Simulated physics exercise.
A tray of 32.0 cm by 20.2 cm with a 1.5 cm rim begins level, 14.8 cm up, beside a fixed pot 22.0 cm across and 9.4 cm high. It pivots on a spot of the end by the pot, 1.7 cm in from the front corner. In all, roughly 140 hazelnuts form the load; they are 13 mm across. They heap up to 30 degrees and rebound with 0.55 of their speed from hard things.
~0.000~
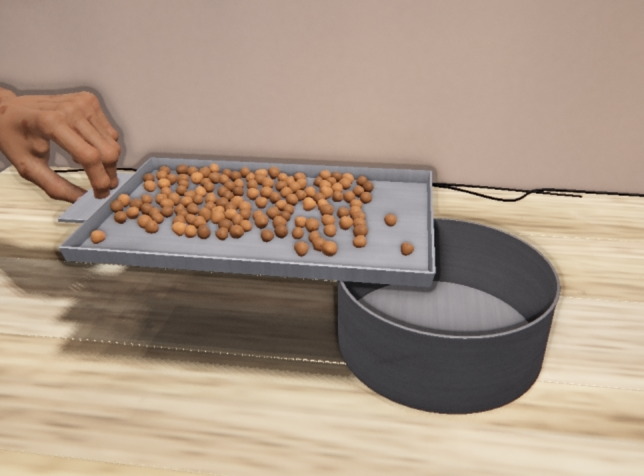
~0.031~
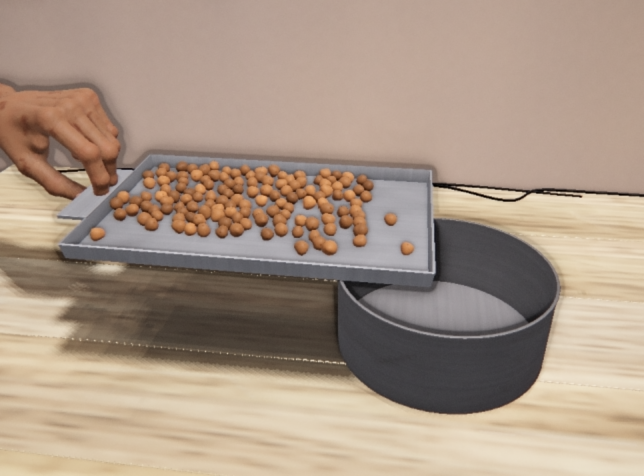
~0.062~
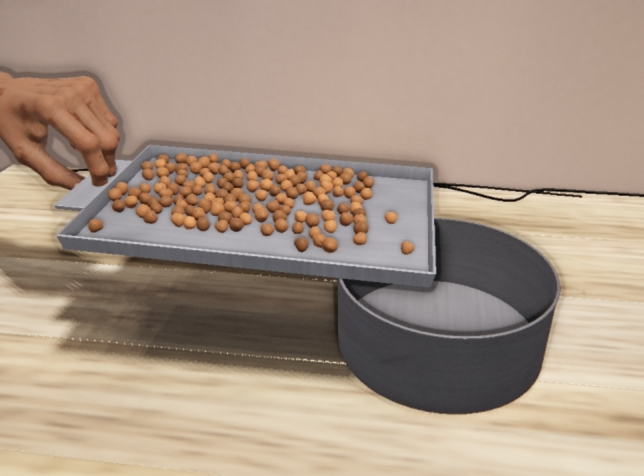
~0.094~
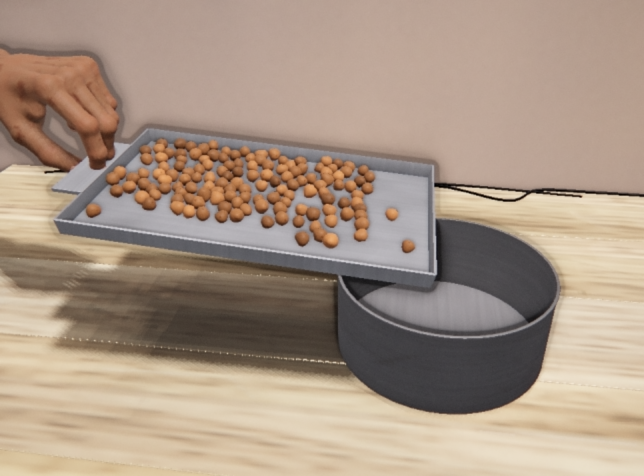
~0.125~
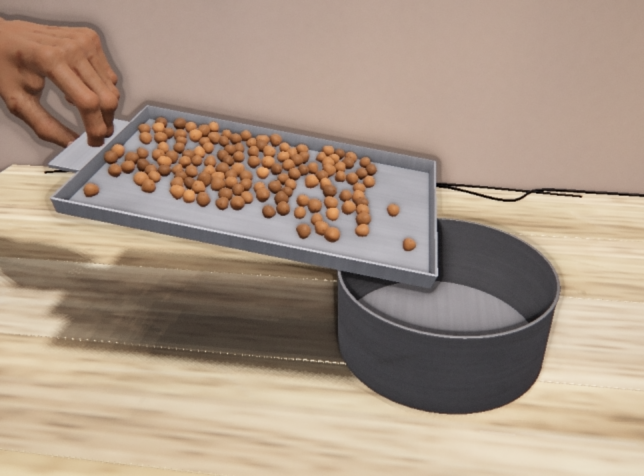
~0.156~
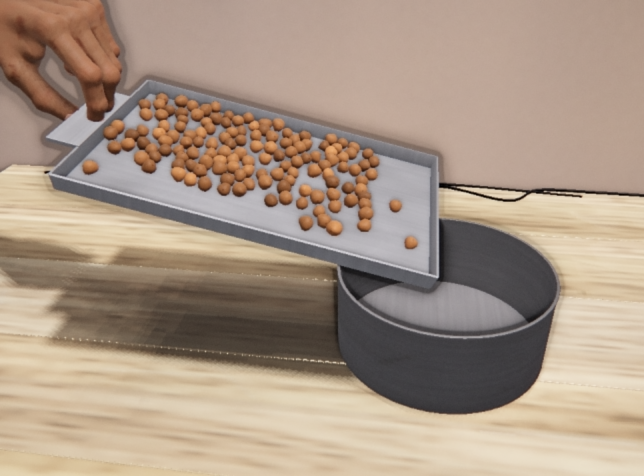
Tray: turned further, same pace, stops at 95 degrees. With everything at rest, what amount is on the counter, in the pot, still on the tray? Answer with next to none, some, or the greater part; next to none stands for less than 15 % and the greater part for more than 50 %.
Counter: The greater part; pot: Some; tray: Next to none.
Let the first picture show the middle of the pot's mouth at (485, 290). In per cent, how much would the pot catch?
I'd put it at around 85 per cent.
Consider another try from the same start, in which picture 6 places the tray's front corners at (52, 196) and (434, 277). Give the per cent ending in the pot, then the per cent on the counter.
You'd end with pot at 0 and counter at 100.
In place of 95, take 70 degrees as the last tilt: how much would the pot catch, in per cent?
Pot share: About 30 per cent.
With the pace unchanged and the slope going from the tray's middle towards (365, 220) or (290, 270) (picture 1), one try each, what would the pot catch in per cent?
About 95 per cent on the first try and 0 per cent on the second.
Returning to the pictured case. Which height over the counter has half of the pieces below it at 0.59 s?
Around 20 cm up.
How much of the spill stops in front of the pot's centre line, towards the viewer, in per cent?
Some 90 per cent.
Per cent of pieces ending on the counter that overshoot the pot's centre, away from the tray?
About 90 per cent.
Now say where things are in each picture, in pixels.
In the first picture, tray tilt 0 degrees, front corners at (63, 246) and (431, 271); middle of the pieces at (238, 202); pot at (446, 268).
In the second picture, tray tilt 1 degrees, front corners at (62, 243) and (431, 271); middle of the pieces at (237, 200).
In the third picture, tray tilt 2 degrees, front corners at (61, 234) and (432, 272); middle of the pieces at (237, 194).
In the fourth picture, tray tilt 6 degrees, front corners at (58, 218) and (433, 272), lowest corner right front; middle of the pieces at (237, 184).
In the fifth picture, tray tilt 10 degrees, front corners at (55, 197) and (434, 273), lowest corner right front; middle of the pieces at (238, 170).
In the sixth picture, tray tilt 15 degrees, front corners at (53, 173) and (435, 275), lowest corner right front; middle of the pieces at (240, 154); pot at (446, 268). The tray's pace is about 155 degrees a second.
After 0.42 s, tilt 55 degrees; the tray holds 100 %, the pot 0 %.
Then, at 0.59 s, tilt 81 degrees; the tray holds 85 %, the pot 0 %.
After 0.89 s, tilt 95 degrees; the tray holds 5 %, the pot 30 %.
At rest (2.0 s), counter 65 %, pot 35 %, tray 0 %.
